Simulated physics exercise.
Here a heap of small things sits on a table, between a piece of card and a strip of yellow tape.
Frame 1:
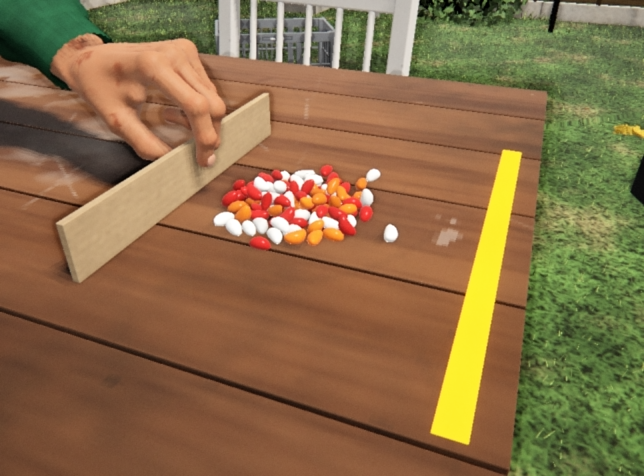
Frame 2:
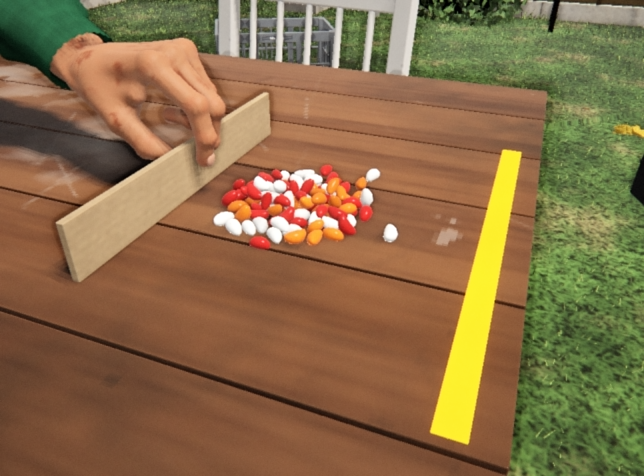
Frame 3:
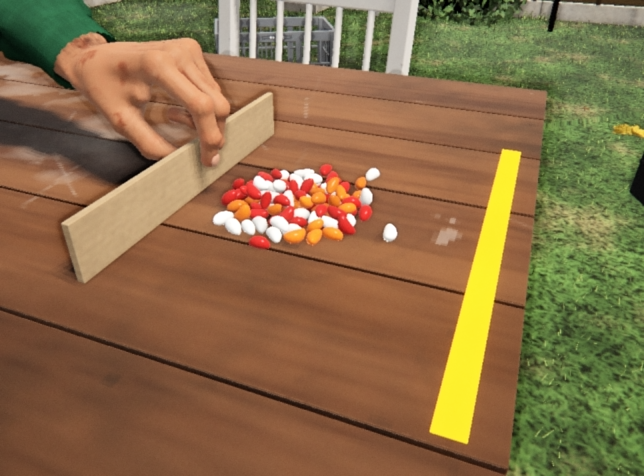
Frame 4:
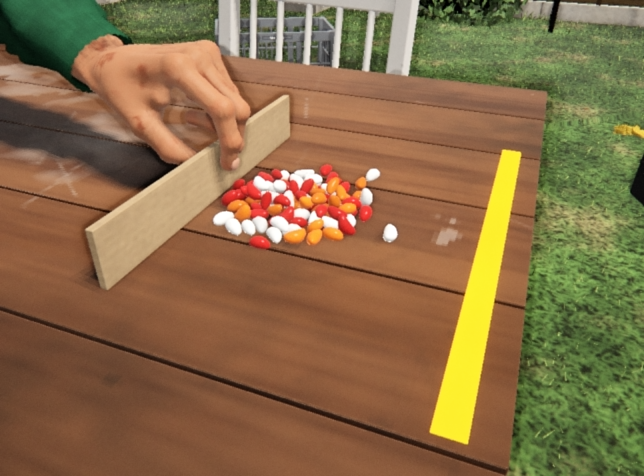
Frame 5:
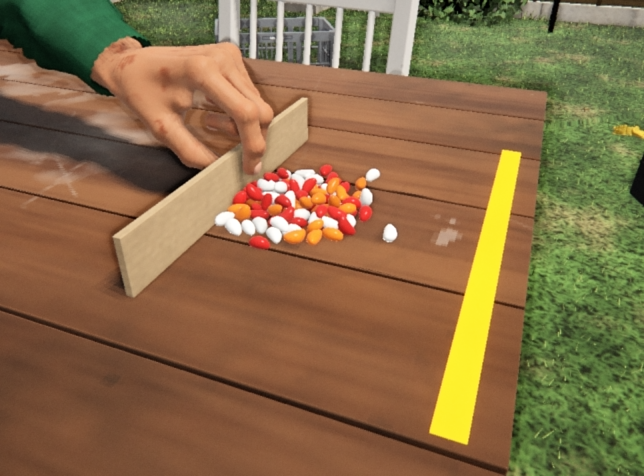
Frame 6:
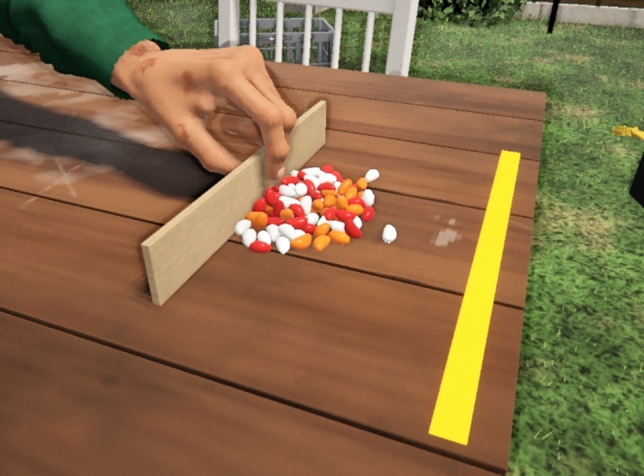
On an outdoor wooden table, a hand in a green sleeve held a flat board still beside a heap of red, orange and white jelly beans, then slid it right, nudging them toward the yellow tape.
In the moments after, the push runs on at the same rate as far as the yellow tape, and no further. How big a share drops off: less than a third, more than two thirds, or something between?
Spill: Over two-thirds.
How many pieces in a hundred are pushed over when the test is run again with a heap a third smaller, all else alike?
It should be about 80 percent.
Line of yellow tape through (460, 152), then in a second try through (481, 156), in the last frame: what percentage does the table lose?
The shares are 10 and 30 percent, in that order.
Soon, piece of card still moving, near (382, 175); heap all on the table, its front near (480, 242).
A while on, piece of card stopped at the yellow tape; heap about two thirds over the edge.
Towards the end, piece of card stopped at the yellow tape; heap most over the edge.
Finally, piece of card stopped at the yellow tape; heap most over the edge.
